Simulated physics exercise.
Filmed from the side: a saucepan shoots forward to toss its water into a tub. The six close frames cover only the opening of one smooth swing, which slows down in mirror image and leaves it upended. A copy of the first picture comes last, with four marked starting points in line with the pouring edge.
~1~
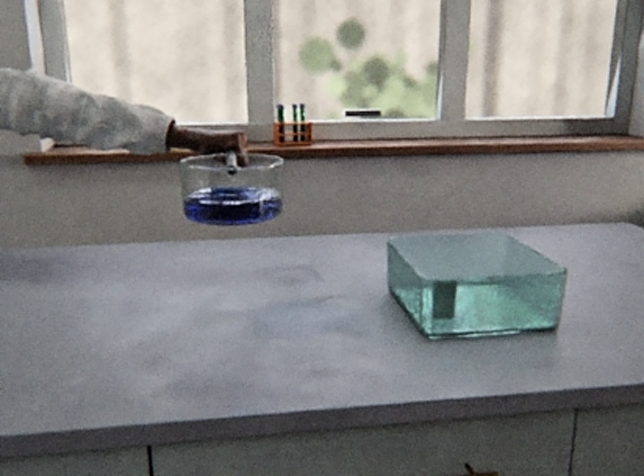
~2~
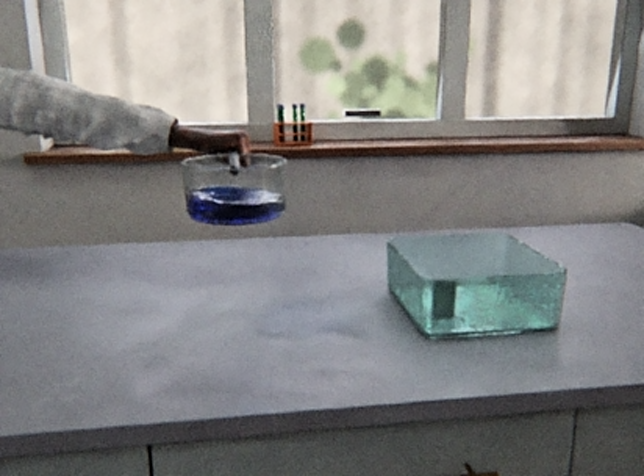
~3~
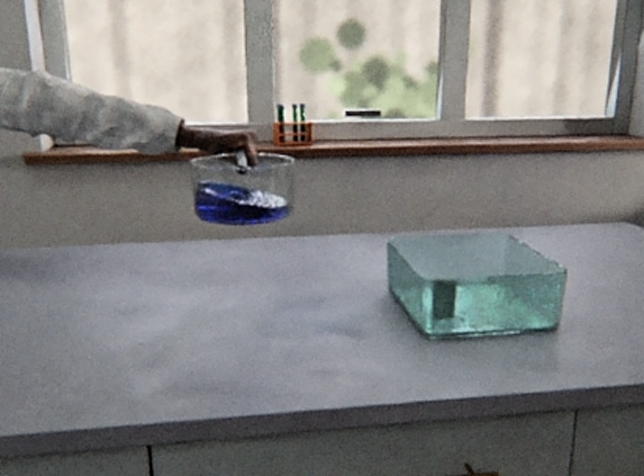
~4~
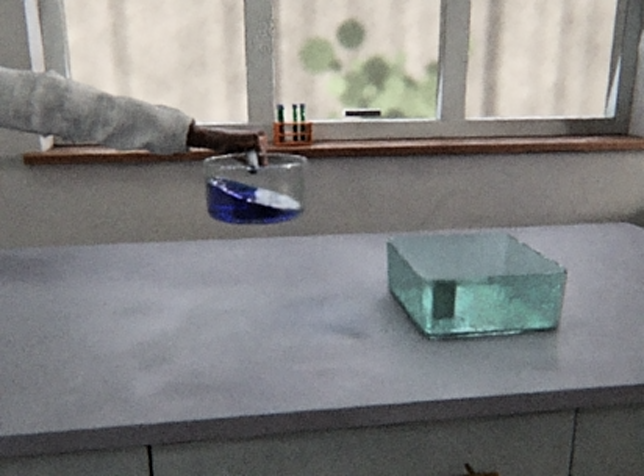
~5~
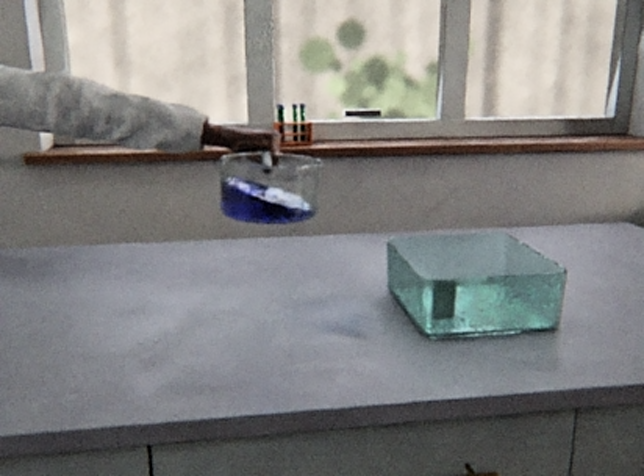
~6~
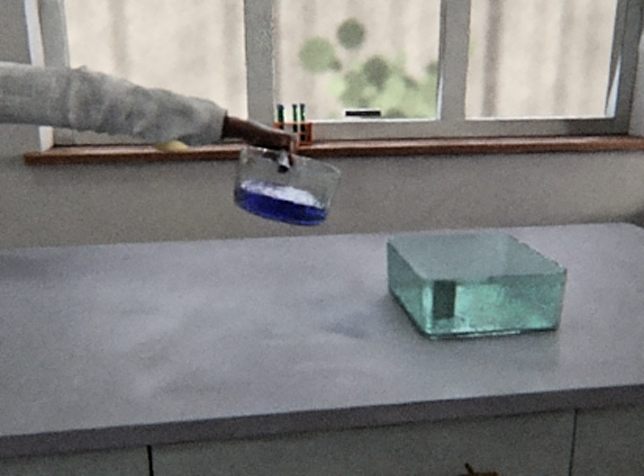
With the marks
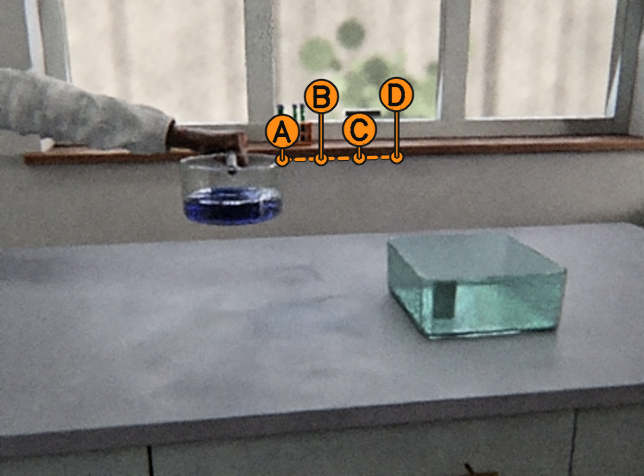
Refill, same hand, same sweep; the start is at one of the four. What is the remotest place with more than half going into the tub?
Go for B.
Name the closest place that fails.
Here it is place A.
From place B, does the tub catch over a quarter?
Yes, it does.
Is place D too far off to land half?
No.
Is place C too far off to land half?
No.
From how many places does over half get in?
Three of the four.
On the marked copy, A at (282, 159); B at (321, 158); C at (359, 157); D at (396, 156).
For place A, about 33 % lands in the tub, 64 % falls short and 3 % goes beside or beyond.
For place B, about 69 % lands in the tub, 23 % falls short and 8 % goes beside or beyond.
For place C, about 90 % lands in the tub, 6 % falls short and 4 % goes beside or beyond.
For place D, about 85 % lands in the tub, 6 % falls short and 9 % goes beside or beyond.
